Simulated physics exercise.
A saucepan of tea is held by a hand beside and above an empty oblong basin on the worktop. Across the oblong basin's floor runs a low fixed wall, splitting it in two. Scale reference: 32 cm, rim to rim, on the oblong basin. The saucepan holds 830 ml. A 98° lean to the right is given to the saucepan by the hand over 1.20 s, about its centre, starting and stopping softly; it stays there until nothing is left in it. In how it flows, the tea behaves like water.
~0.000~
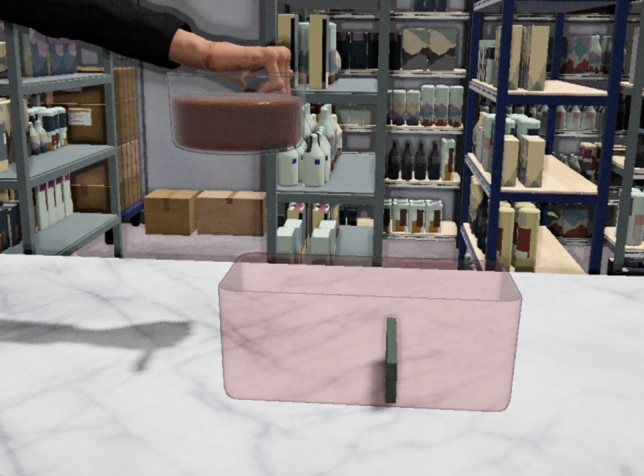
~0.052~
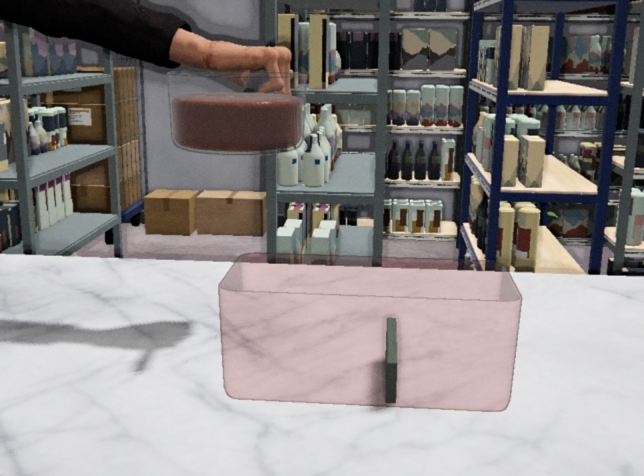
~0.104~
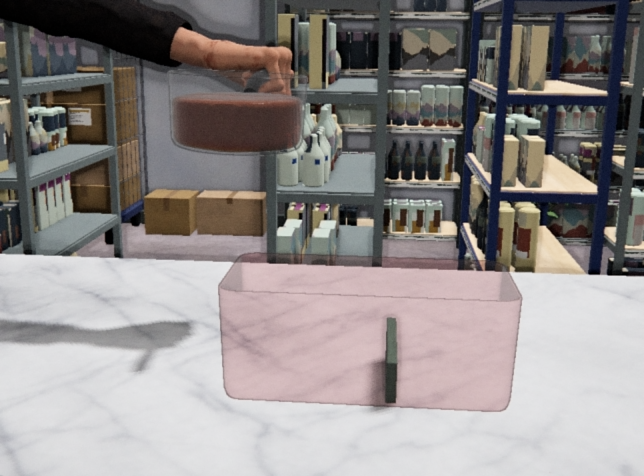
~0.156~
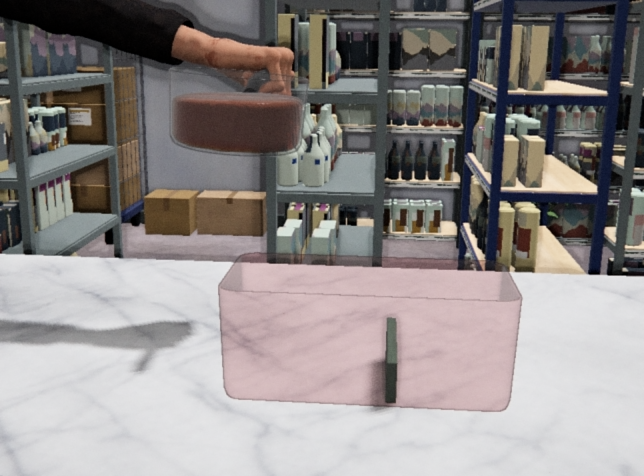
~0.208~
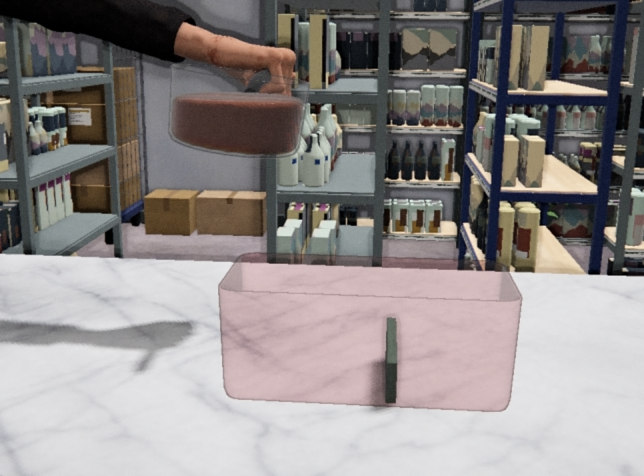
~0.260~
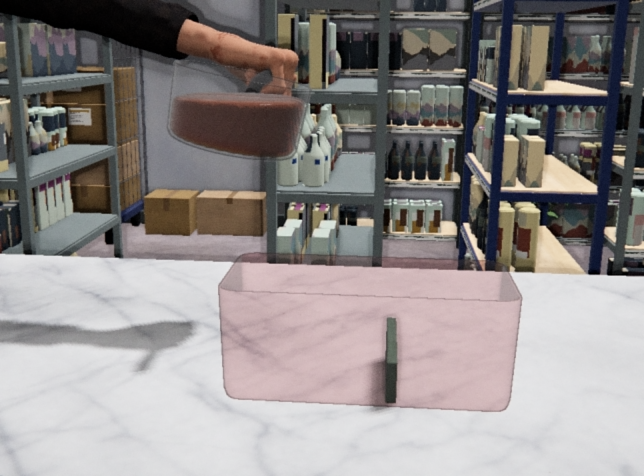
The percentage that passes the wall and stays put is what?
It is about 17 per cent.
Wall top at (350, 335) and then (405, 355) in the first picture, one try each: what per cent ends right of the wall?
The first gives near 65 per cent and the second near 15 per cent.
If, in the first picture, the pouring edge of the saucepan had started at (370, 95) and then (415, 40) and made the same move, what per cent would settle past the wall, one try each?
Near 80 in a hundred on the first go and near 75 in a hundred on the second.
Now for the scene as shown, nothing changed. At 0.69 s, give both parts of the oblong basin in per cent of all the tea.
Left side near 3, right side near 0.
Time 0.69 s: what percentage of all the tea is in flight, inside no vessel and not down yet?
It comes to about 26 percent.
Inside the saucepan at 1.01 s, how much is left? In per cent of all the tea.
18 per cent or so.
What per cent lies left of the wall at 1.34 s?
I'd say near 76 percent.
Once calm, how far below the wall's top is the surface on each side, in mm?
About 24 mm left, about 40 mm right.
After 0.69 s the tilt is 61° and 70 per cent is still to pour, 3 is left of the wall and 0 right of it.
After 1.01 s the tilt is 92° and 18 per cent is still to pour, 49 is left of the wall and 16 right of it.
After 1.34 s the tilt is 98° and 2 per cent is still to pour, 76 is left of the wall and 17 right of it.
After 1.70 s the tilt is 98° and 0 per cent is still to pour, 81 is left of the wall and 17 right of it.
In the end 81 per cent lies left of the wall, 17 right of it and 1 outside.
